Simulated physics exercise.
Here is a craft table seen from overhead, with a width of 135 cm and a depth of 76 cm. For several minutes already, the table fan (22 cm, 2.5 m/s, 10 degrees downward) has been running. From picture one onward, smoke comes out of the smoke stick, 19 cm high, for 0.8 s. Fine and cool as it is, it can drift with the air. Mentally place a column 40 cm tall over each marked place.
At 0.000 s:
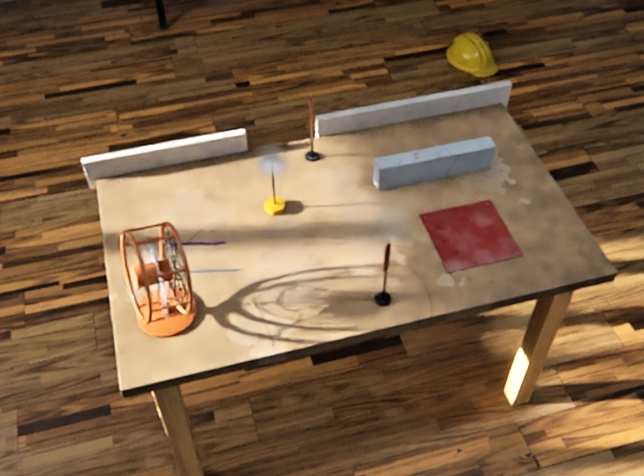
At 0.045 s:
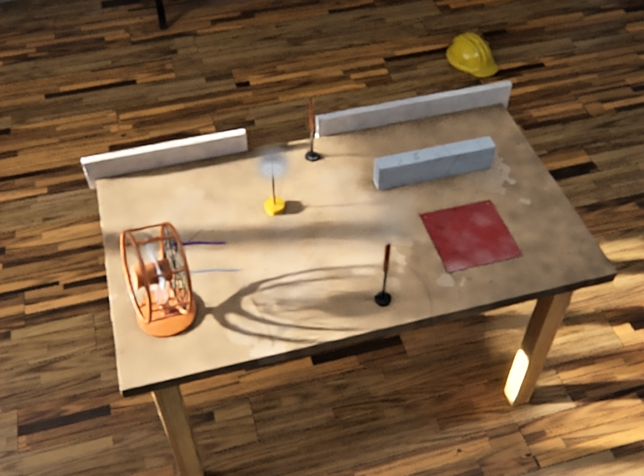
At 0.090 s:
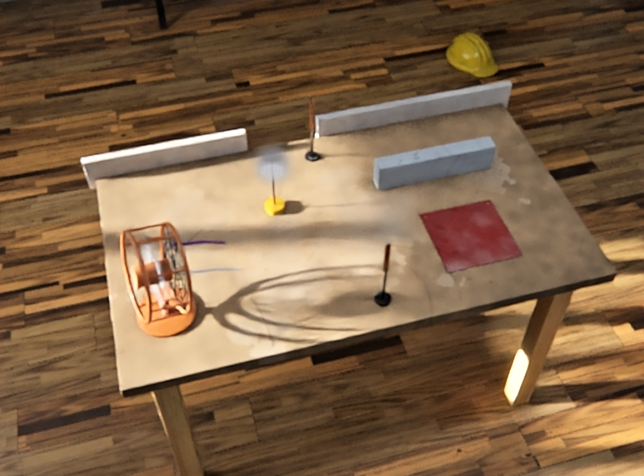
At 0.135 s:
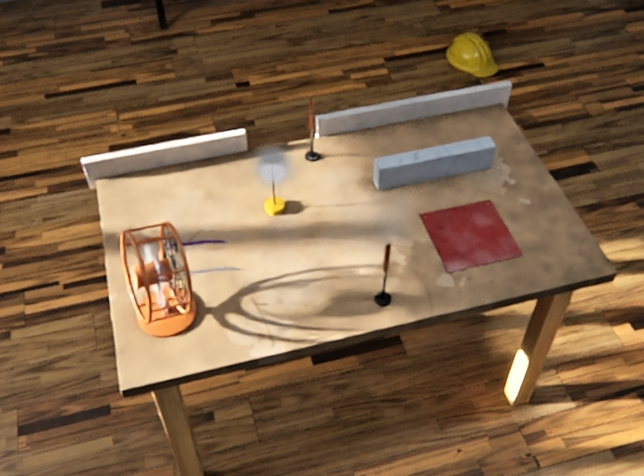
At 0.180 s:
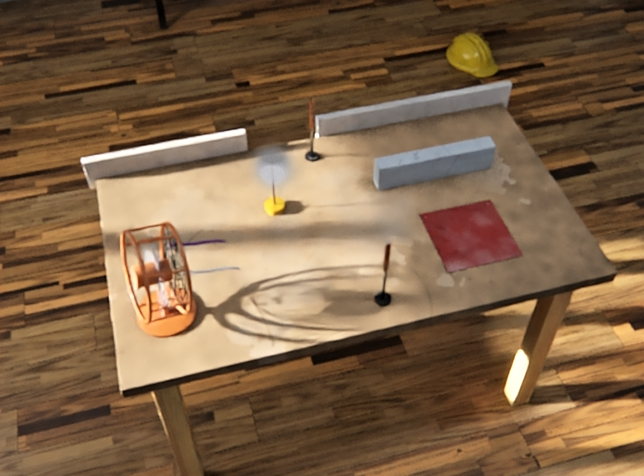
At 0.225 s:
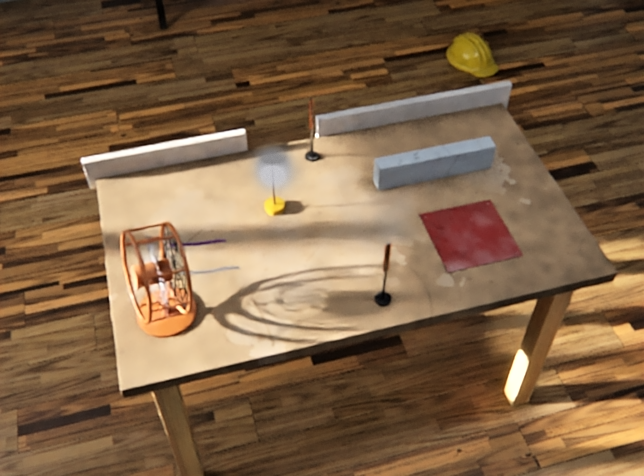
The footage shows a craft table seen from overhead, with an orange table fan, planks, a red spot and ribbons on small stands. A faint puff of smoke lingers above the yellow smoke stick, shifting barely, while everything else stays still.
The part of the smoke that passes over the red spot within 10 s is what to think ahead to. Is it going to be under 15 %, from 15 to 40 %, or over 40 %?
Not even 15 %.
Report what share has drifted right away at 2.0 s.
Estimate: Close to 25 %.
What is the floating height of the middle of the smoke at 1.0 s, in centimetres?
12 cm.
By 1.0 s, 0 % has passed over the red spot; 1 % has left the area, and the middle of the rest is near (300, 181).
By 2.0 s, 1 % has passed over the red spot; 23 % has left the area, and the middle of the rest is near (447, 104).
By 4.0 s, 1 % has passed over the red spot; 77 % has left the area, and the middle of the rest is near (514, 22).
By 10.0 s, 1 % has passed over the red spot; 99 % has left the area.
